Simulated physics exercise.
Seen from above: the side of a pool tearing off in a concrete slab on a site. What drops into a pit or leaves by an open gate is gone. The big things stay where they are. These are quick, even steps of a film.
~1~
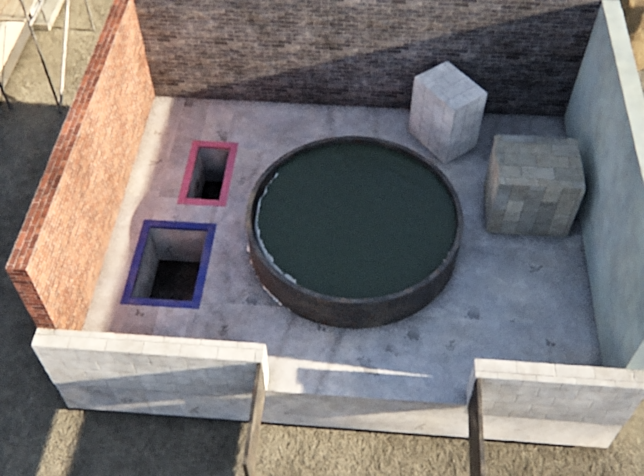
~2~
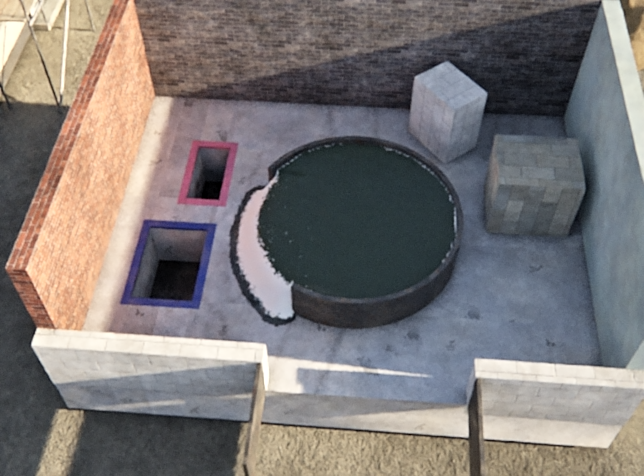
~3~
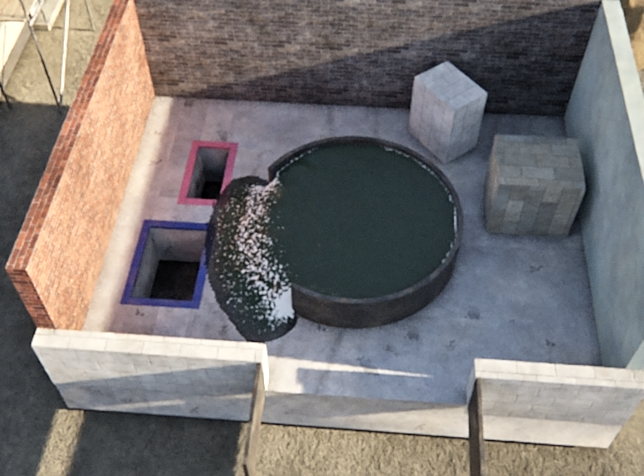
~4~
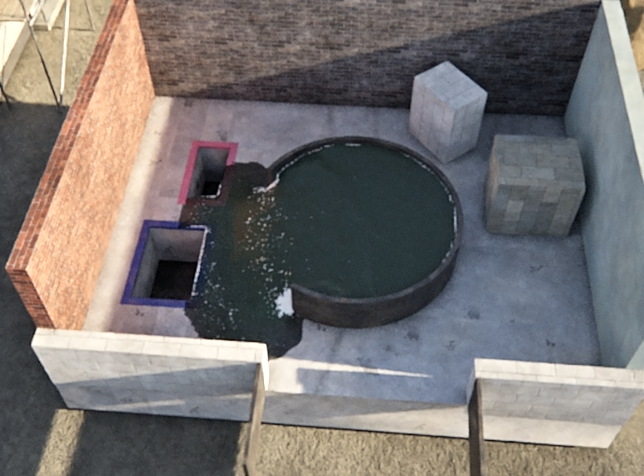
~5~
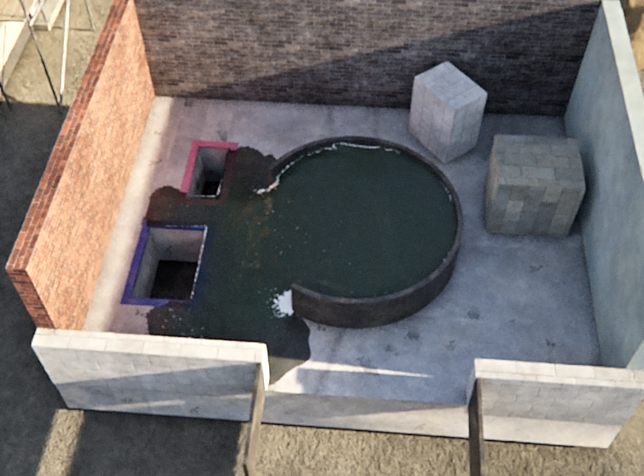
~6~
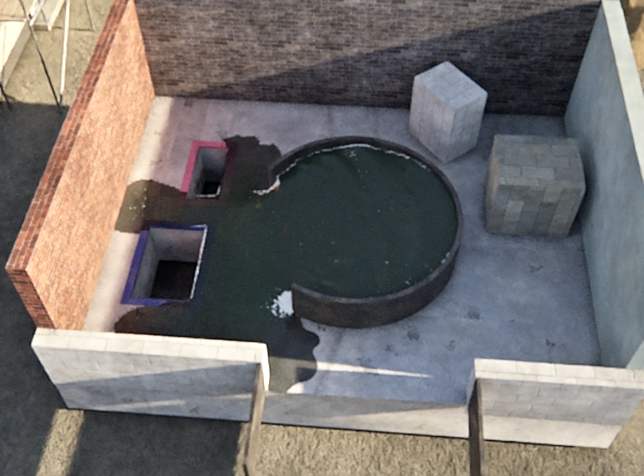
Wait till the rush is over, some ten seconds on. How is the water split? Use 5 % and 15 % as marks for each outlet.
One by one: The gate takes not even 5 %; the blue pit takes above 15 %; the pink pit takes between 5 and 15 %.
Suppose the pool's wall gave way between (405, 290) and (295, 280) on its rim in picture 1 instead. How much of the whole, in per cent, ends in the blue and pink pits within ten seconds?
Per cent: Blue 4, pink 0.
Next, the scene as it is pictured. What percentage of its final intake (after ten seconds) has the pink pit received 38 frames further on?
Roughly 85 per cent.
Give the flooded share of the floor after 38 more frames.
Close to 55 %.
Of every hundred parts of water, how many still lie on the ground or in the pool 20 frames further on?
Roughly 56 per cent.
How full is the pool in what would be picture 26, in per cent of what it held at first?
I make it 34 per cent.
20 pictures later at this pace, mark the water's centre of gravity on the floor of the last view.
Close to (278, 248).
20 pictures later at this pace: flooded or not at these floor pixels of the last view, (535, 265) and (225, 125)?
In turn: Clear, wet.
A moment on, water covers 25 % of the floor; the gate 0 %, the blue pit 10 %, the pink pit 3 %.
Next, water covers 35 % of the floor; the gate 0 %, the blue pit 21 %, the pink pit 5 %.
Then, water covers 40 % of the floor; the gate 0 %, the blue pit 37 %, the pink pit 7 %.
Later, water covers 55 % of the floor; the gate 1 %, the blue pit 51 %, the pink pit 10 %.
In the end, water covers 65 % of the floor; the gate 1 %, the blue pit 61 %, the pink pit 12 %.
